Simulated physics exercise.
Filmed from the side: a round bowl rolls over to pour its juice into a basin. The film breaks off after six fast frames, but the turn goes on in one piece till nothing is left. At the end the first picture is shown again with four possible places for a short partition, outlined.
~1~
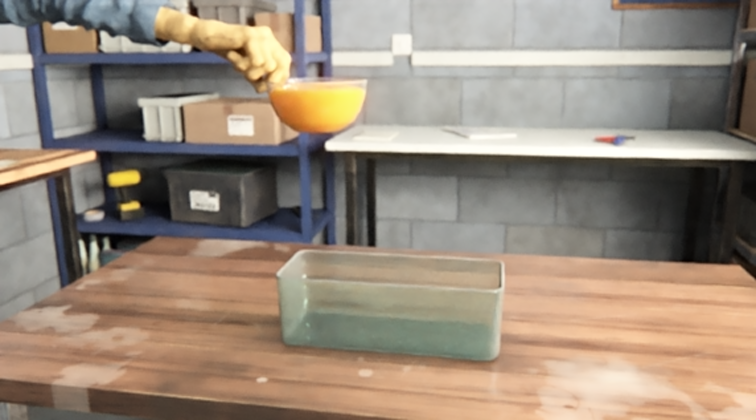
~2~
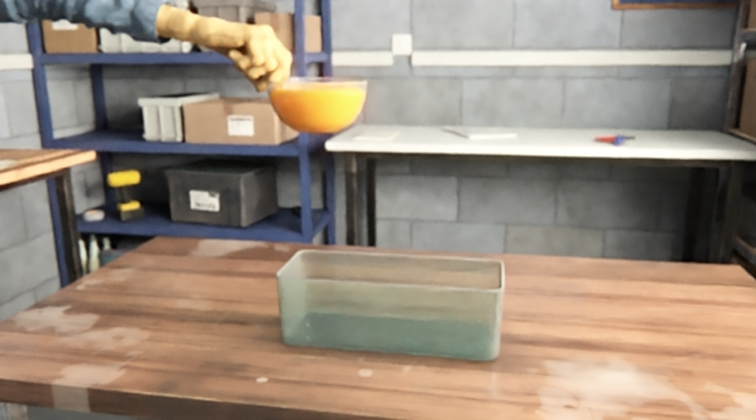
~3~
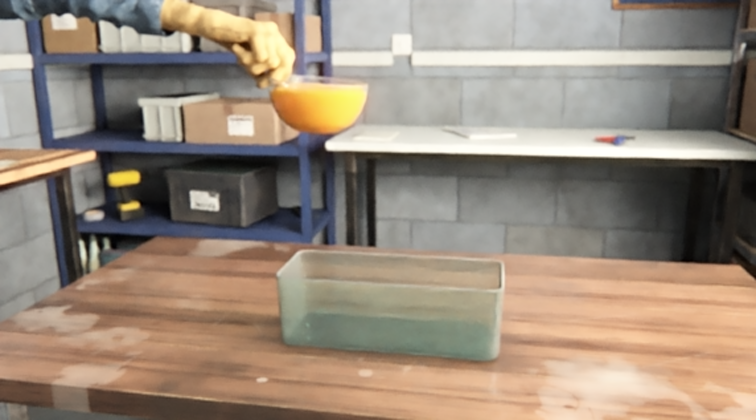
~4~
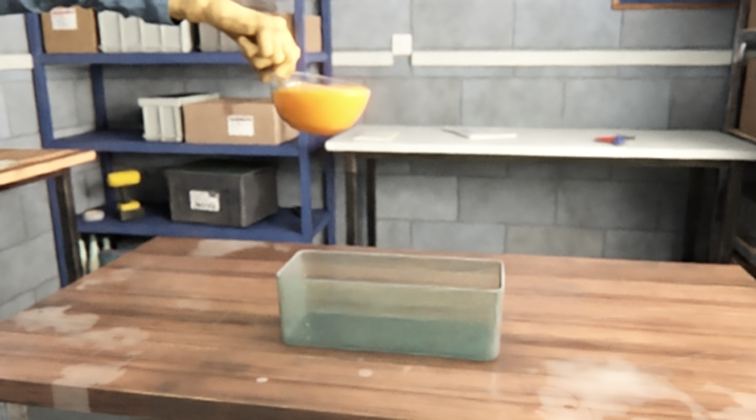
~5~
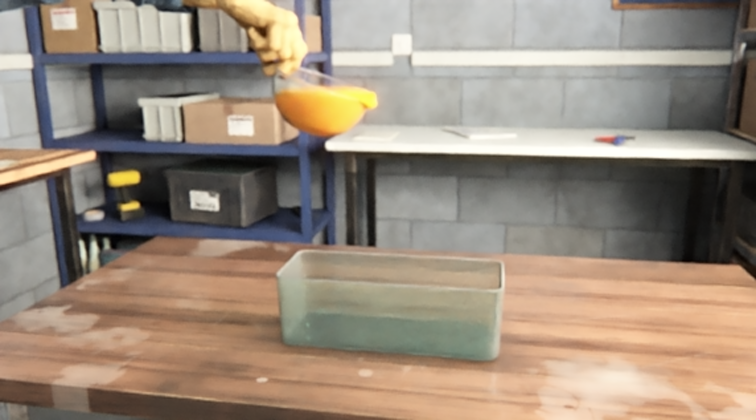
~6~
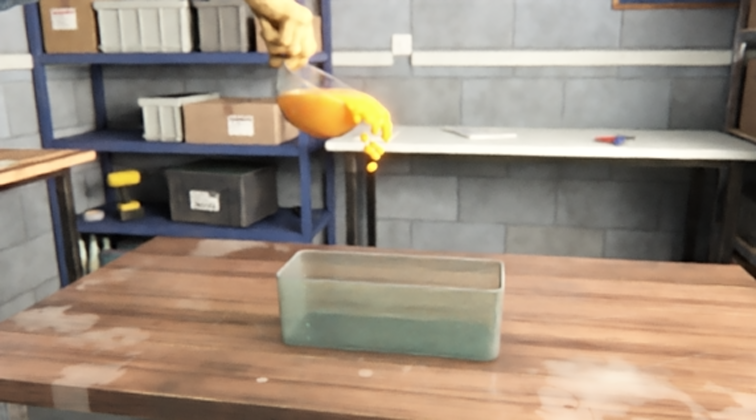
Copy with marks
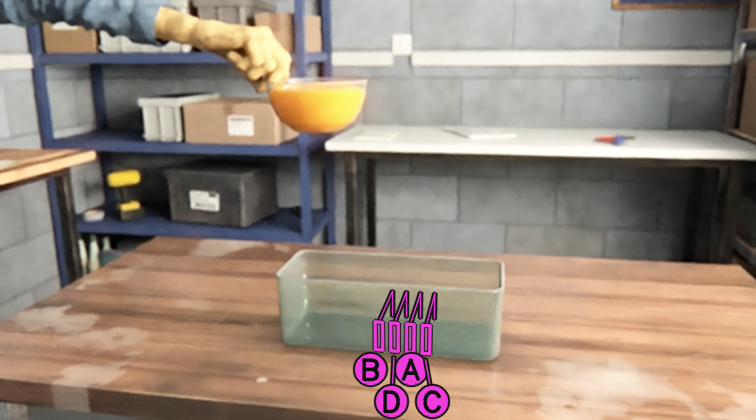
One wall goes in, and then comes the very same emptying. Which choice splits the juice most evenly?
C.
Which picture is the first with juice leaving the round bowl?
In picture 5.
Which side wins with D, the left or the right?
More ends on the right.
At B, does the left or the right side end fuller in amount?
The right side.
In magenta, A at (409, 358); B at (378, 355); C at (425, 359); D at (393, 356).
If A is chosen, about 32 % ends left of the wall and 67 % right of it.
If B is chosen, about 8 % ends left of the wall and 89 % right of it; 3 % is lost outside.
If C is chosen, about 53 % ends left of the wall and 44 % right of it; 3 % is lost outside.
If D is chosen, about 18 % ends left of the wall and 80 % right of it.
